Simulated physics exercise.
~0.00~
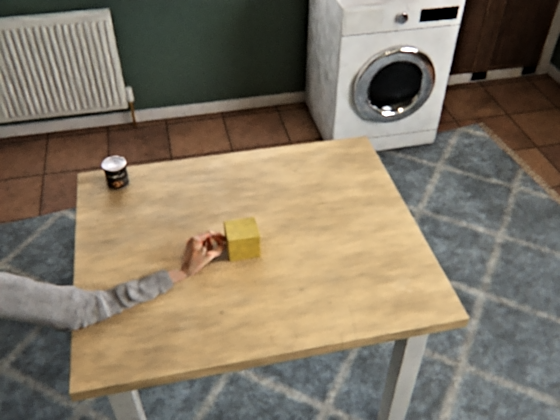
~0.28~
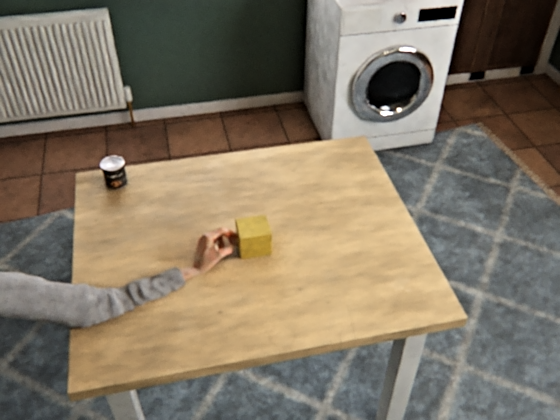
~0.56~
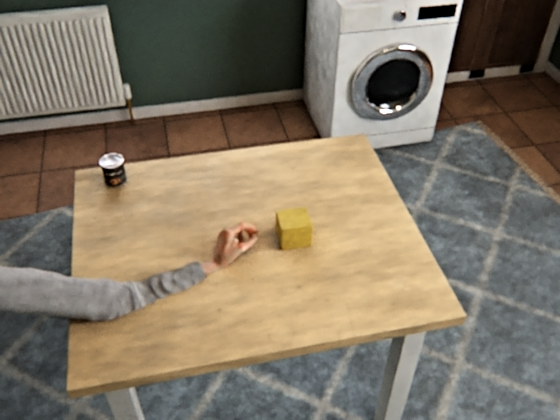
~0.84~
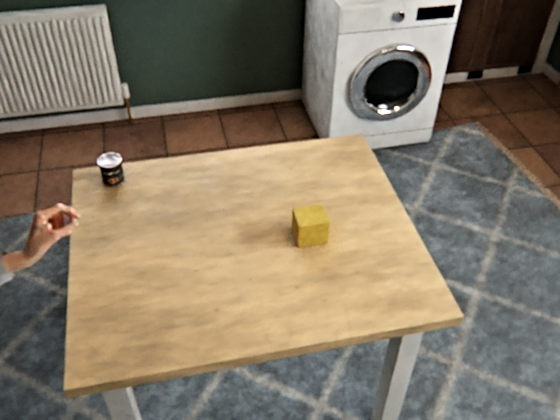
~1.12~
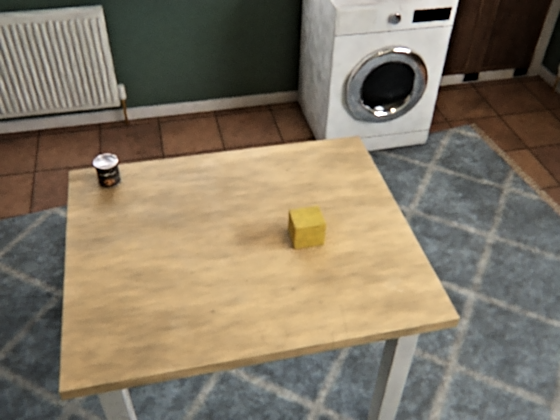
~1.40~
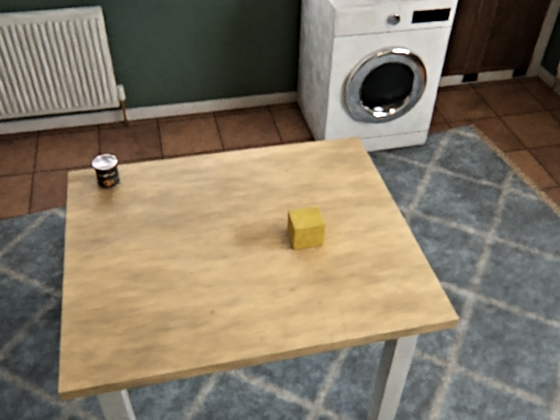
A hand pushes a yellow block right across a table, withdraws, and the block rests there.
